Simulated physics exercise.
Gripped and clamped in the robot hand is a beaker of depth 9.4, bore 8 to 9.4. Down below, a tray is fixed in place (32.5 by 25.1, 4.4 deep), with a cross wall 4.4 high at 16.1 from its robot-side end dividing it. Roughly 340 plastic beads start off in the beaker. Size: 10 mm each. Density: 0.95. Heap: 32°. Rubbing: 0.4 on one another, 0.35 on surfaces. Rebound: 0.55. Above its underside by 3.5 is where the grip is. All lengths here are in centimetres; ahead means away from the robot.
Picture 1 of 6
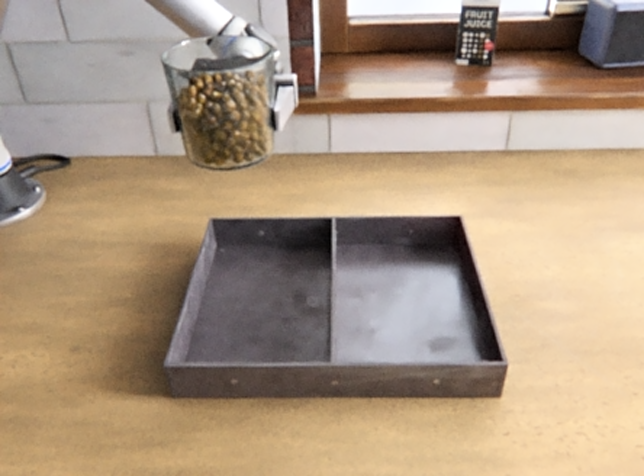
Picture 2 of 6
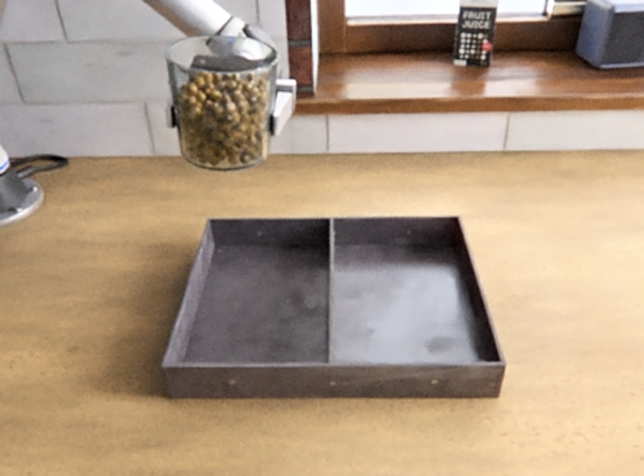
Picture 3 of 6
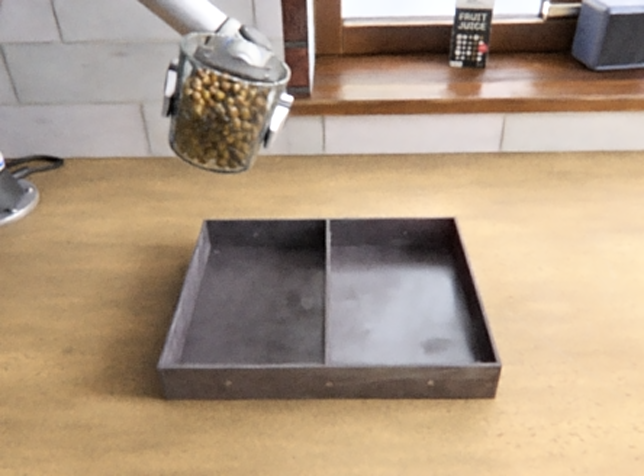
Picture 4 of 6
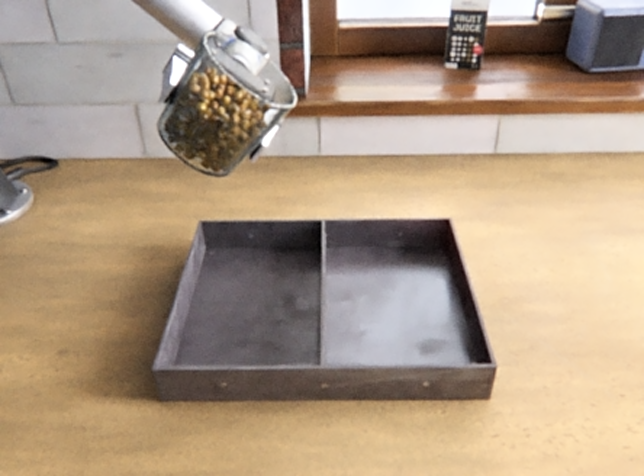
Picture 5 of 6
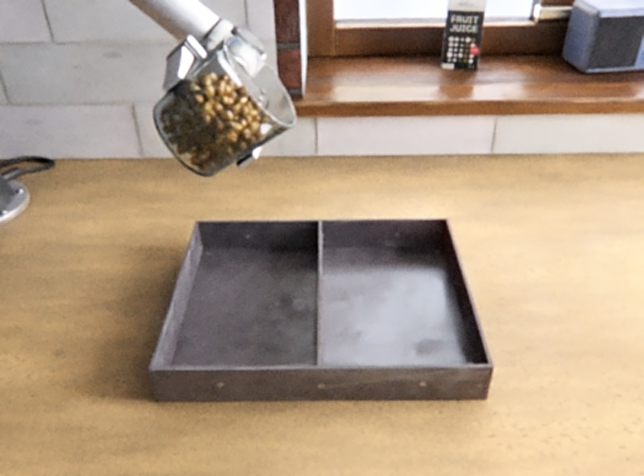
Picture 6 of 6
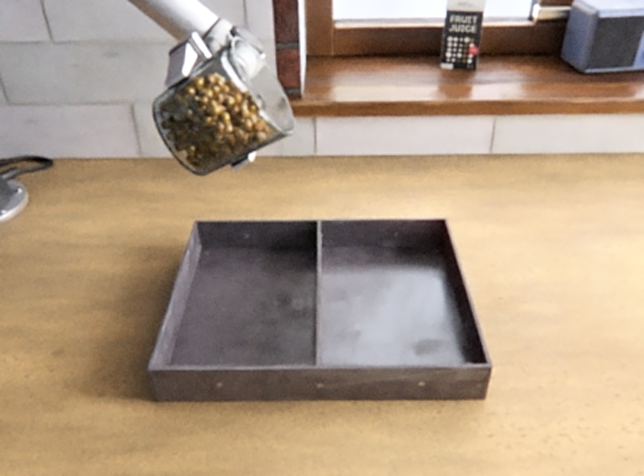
A robot arm tilting a clear beaker of brownish beads steadily toward the right above a dark divided tray on a wooden counter.
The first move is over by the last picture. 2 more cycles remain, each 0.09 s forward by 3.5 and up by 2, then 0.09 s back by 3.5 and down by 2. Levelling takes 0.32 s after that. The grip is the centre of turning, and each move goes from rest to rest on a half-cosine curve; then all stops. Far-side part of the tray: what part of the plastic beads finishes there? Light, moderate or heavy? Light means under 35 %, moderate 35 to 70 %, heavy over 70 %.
Moderate.
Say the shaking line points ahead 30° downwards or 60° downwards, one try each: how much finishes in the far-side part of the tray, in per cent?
Some 10 and 5 per cent.
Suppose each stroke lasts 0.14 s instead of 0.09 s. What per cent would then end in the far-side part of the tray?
Estimate: Close to 20 percent.
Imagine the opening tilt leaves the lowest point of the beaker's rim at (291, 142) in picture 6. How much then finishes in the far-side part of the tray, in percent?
Roughly 75 percent, give or take.
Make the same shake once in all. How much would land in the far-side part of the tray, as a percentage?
About 45 %.
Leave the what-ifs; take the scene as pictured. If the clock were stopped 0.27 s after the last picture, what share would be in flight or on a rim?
I'd put it near 37 per cent.
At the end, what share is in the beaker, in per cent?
I'd put it close to 45 per cent.
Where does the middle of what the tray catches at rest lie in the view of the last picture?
Middle point: About (404, 309).
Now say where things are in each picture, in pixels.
In the first picture, the beaker middle at (225, 105), level; upper third of the load around (222, 101), from x 180 to 265, top at y 75; 336 in the beaker.
In the second picture, the beaker middle at (224, 105), tilted 6° forward; upper third of the load around (220, 101), from x 180 to 265, top at y 75.
In the third picture, the beaker middle at (224, 107), tilted 20° forward; upper third of the load around (213, 101), from x 175 to 265, top at y 75.
In the fourth picture, the beaker middle at (223, 110), tilted 39° forward; upper third of the load around (206, 101), from x 170 to 265, top at y 75.
In the fifth picture, the beaker middle at (222, 112), tilted 53° forward; upper third of the load around (204, 101), from x 165 to 260, top at y 80.
In the sixth picture, the beaker middle at (222, 113), tilted 59° forward; upper third of the load around (201, 102), from x 165 to 265, top at y 80; 336 in the beaker.
Then, 0.27 s on, tilted 59° forward, highest piece 29 above the table; 211 in the beaker, 125 in flight or on a rim.
Then, 0.54 s on, tilted 23° forward, highest piece 28 above the table; 159 in the far-side part, 151 in the beaker, 6 in the robot-side part, 2 on the table or floor, 18 in flight or on a rim.
Then, 0.88 s on, level, highest piece 27 above the table; 164 in the far-side part, 151 in the beaker, 14 on the table or floor, 7 in the robot-side part.
Then, 1.93 s on, level, highest piece 27 above the table; 164 in the far-side part, 151 in the beaker, 14 on the table or floor, 7 in the robot-side part.
In the end, 164 in the far-side part, 151 in the beaker, 14 on the table or floor, 7 in the robot-side part. That is 49 % in the far-side part of the tray.
